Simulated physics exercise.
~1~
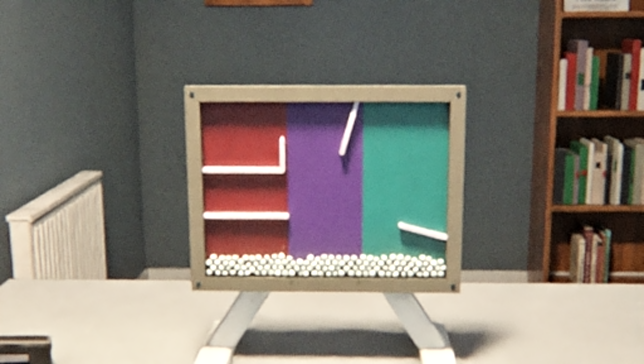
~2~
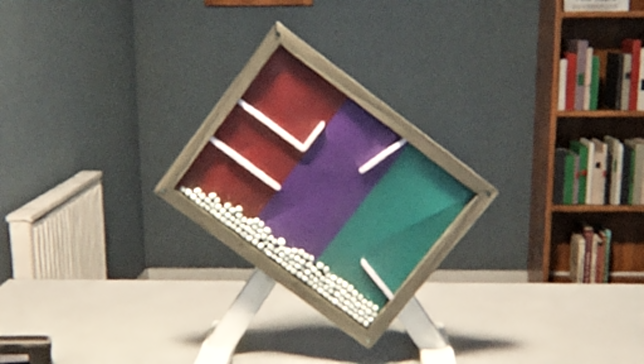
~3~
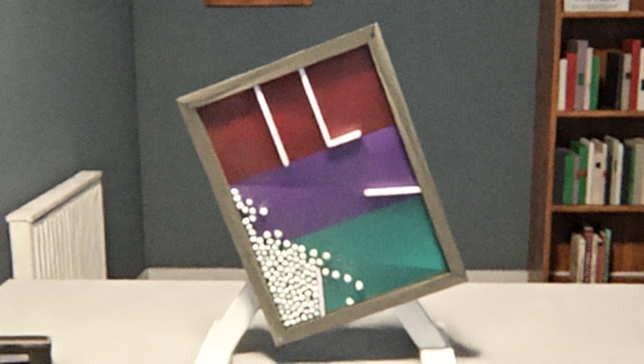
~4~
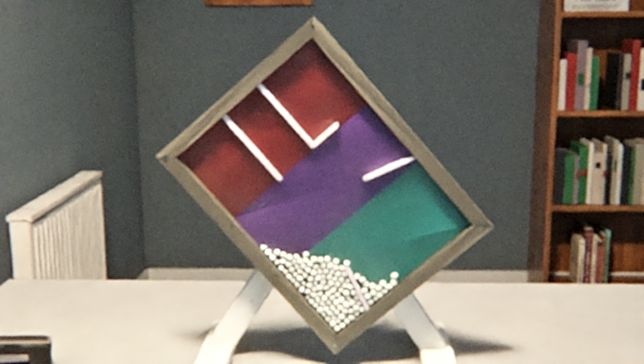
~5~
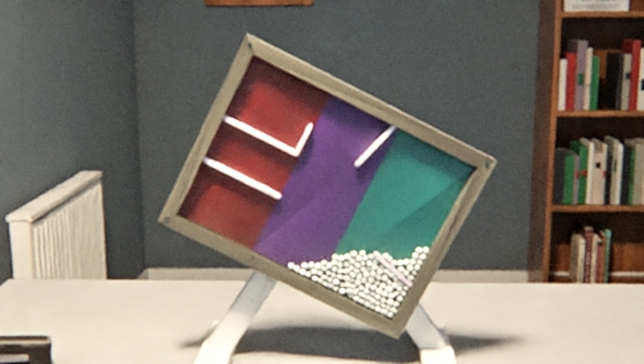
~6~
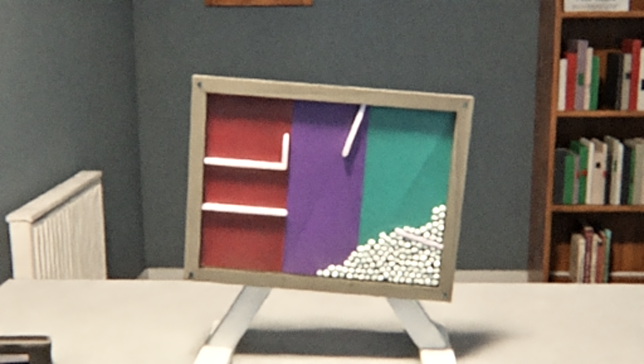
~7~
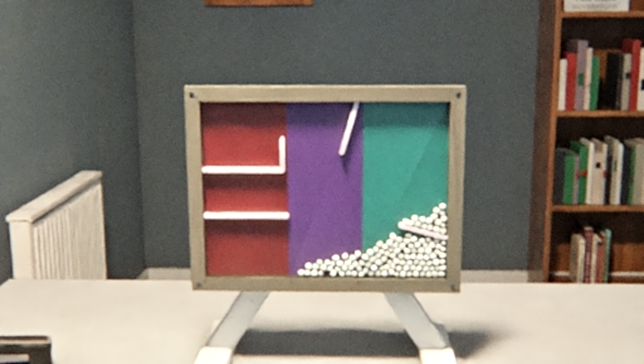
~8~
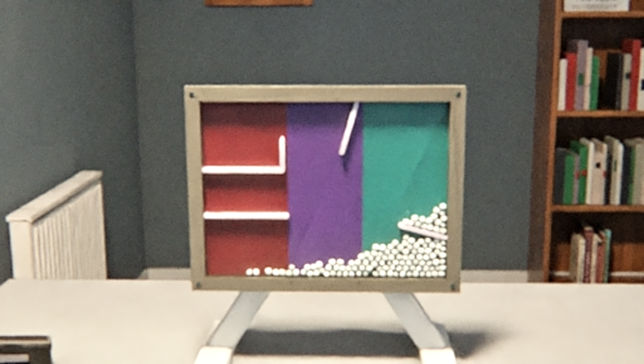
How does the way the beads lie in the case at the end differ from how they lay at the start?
At the start they lie in an even layer along the whole bottom of the case. At the end they are gathered toward the right, piled higher in the turquoise strip and thinning out to the left, so their middle sits a little farther right and higher.
To begin with, a framed case with red, purple and turquoise strips stands level on a table, a layer of small white beads lying evenly along its bottom. The case turns clockwise, lifting its red end, and the beads start sliding toward the turquoise end. When it is tipped steeply, most of them crowd into the lowest corner, with a few scattered loose. It then swings back the other way until it is level, the beads heaped at the right. The heap's edge spreads leftward, and it ends as a slope mostly in turquoise, thinning through purple to a few beads in red.
